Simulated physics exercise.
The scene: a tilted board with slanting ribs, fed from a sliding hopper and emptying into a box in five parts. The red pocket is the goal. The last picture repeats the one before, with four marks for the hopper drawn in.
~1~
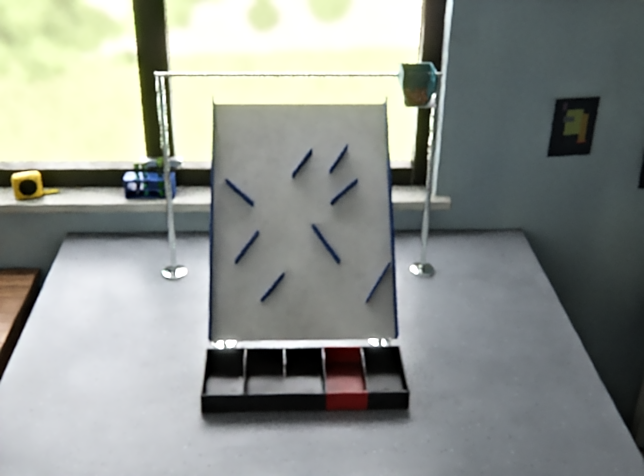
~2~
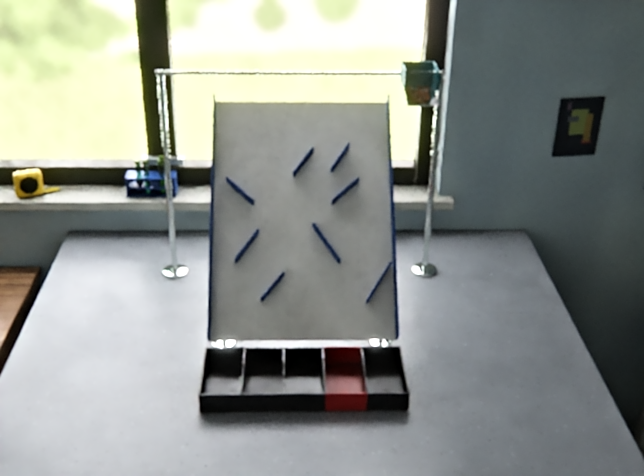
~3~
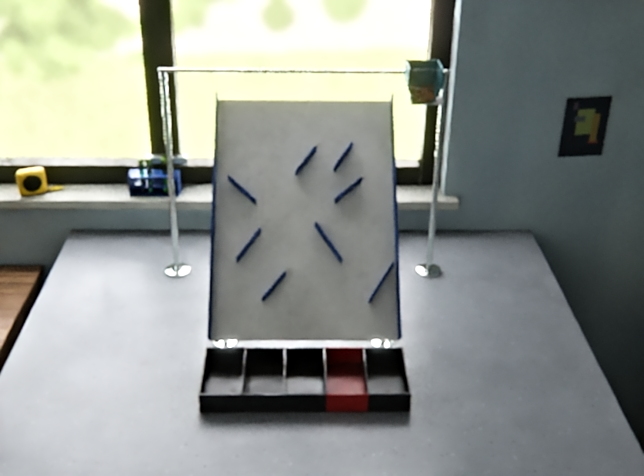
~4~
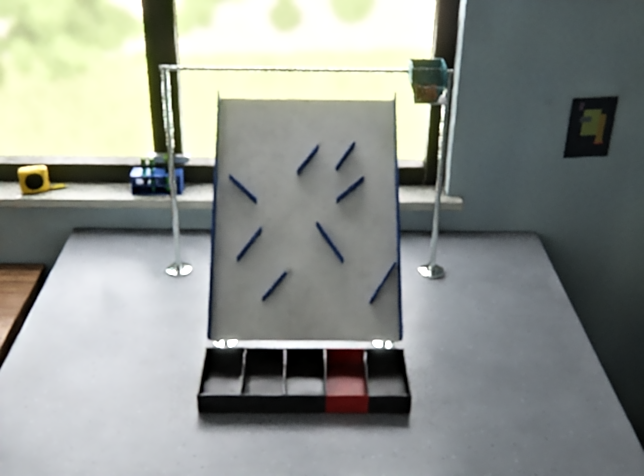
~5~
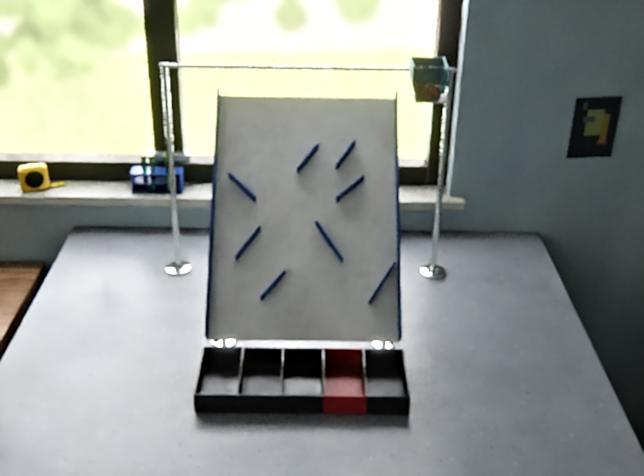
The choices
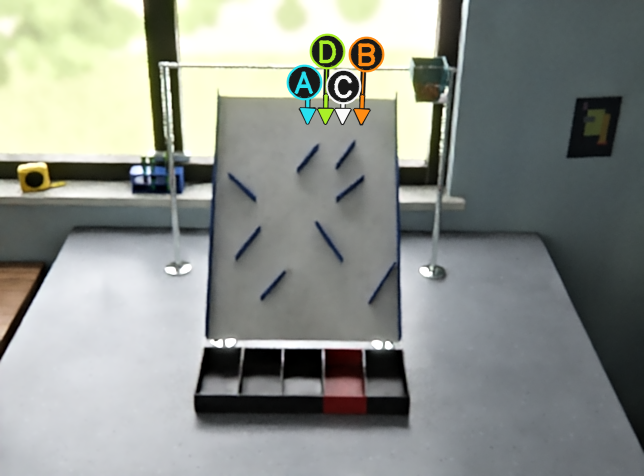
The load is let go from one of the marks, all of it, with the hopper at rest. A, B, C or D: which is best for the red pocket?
Take B.
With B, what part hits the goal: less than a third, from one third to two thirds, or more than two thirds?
Mark B gives from one third to two thirds.
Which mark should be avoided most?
A it is.
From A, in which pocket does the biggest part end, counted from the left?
It is the first one.
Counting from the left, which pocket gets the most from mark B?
It is the fourth one.
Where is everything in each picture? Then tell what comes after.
In the first frame, hopper near (415, 95), clay pellets, door shut.
In the second frame, ribs (294, 172) to (313, 147), (332, 168) to (349, 143), (226, 177) to (253, 201).
In the third frame, ribs (335, 199) to (362, 177), (236, 259) to (260, 228), (315, 222) to (342, 260).
In the fourth frame, ribs (262, 298) to (286, 271), (371, 301) to (395, 263).
In the fifth frame, red pocket near (345, 403), number 4 of 5 from the left.
On the marked copy, mark A meets the board at (307, 118); mark B meets the board at (361, 118); mark C meets the board at (342, 118); mark D meets the board at (325, 118).
With A, a small share in the red pocket, all but a few in other pockets.
With B, close to half in the red pocket, close to a third in other pockets, only a few held on the board.
With C, close to a quarter in the red pocket, the bulk in other pockets.
With D, close to a third in the red pocket, close to two thirds in other pockets.
